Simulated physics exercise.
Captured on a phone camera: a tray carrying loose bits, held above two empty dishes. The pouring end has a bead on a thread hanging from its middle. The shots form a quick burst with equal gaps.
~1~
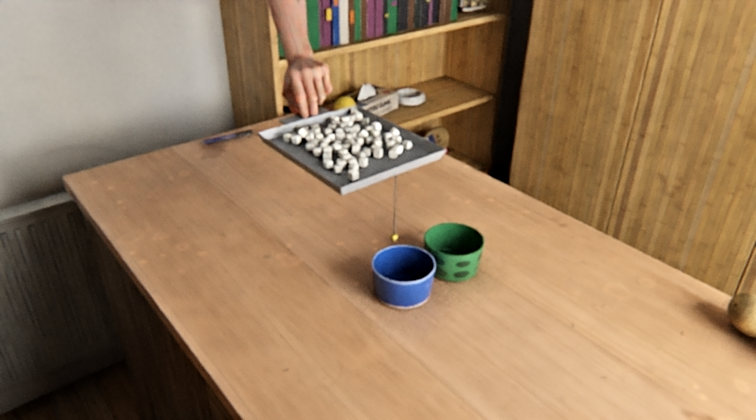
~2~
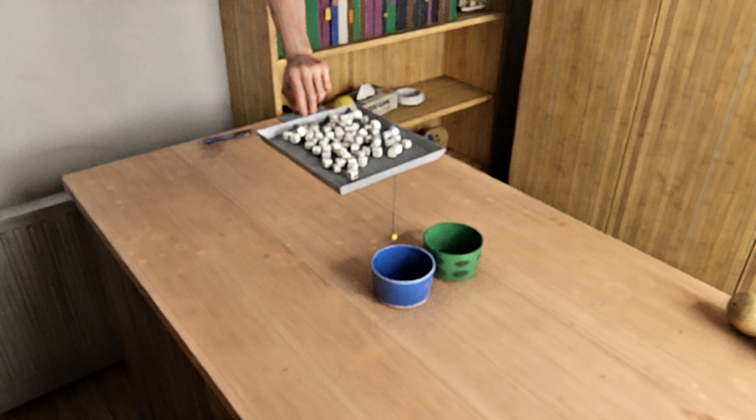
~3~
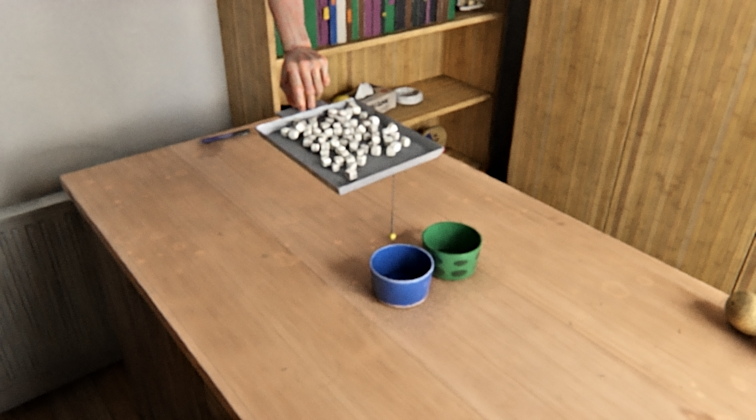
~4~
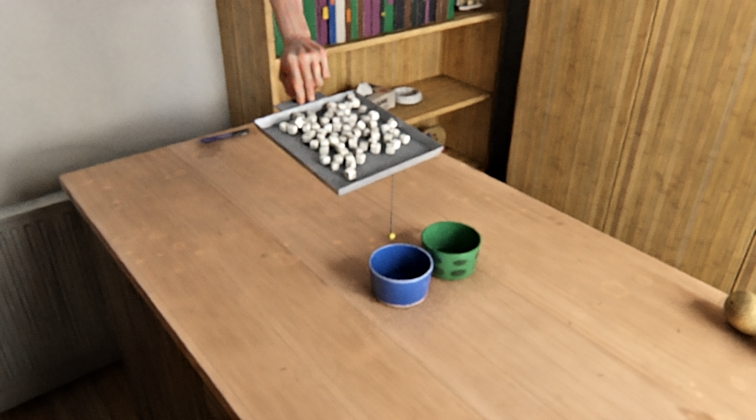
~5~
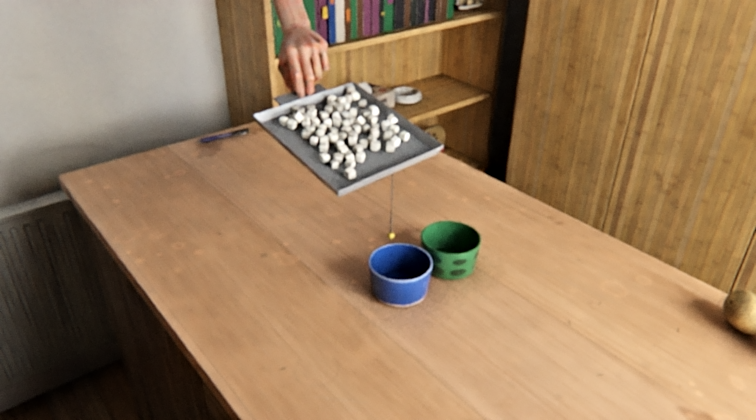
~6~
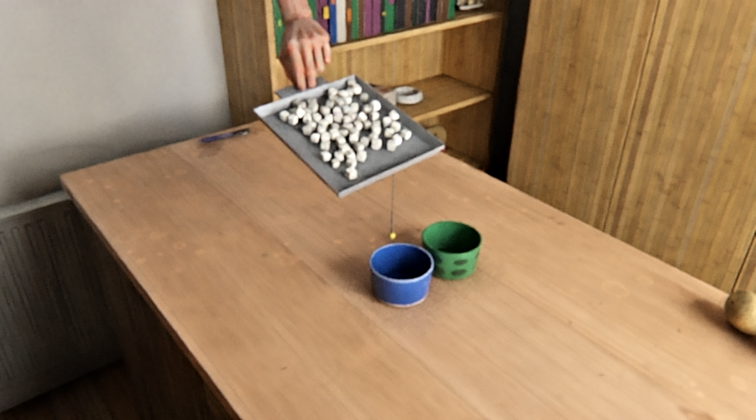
On a wooden table in a room with bookshelves, a hand holds a grey tray of small white pieces above a blue bowl and a green bowl, a yellow bead hanging from its front edge. The hand gradually raises the tray's back end, steepening its slope, while the pieces stay bunched together.
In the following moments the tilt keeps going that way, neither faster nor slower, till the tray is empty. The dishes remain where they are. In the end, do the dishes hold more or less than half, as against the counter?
Compared with the spill, the catch will be smaller.
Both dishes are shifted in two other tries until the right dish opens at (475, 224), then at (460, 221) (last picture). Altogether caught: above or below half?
A minority, then a minority.
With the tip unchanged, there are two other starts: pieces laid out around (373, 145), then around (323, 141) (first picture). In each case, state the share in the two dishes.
Estimate: 50 % first, 30 % second.
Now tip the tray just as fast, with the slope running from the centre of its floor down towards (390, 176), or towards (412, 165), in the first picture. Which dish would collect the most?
One gives the leftmost dish and two gives the rightmost dish.
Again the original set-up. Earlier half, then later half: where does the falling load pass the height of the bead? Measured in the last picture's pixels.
The first part passes (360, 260); everything after passes (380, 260).
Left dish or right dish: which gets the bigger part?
The one to the left.
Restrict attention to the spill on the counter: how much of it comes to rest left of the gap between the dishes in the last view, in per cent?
Left fraction: Around 80 per cent.
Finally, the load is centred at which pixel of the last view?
Last view, resting centre - approx. (376, 298).
Soon, tray tipped steeply; all on the tray.
A while on, tray tipped right over; nearly all on the tray; a stray few in the left dish; a stray few outside both; a stray few in the air.
Towards the end, tray tipped past a quarter turn; about a third in the left dish; about two thirds outside both.
Finally, tray tipped past a quarter turn; about a third in the left dish; none in the right dish; about two thirds outside both.
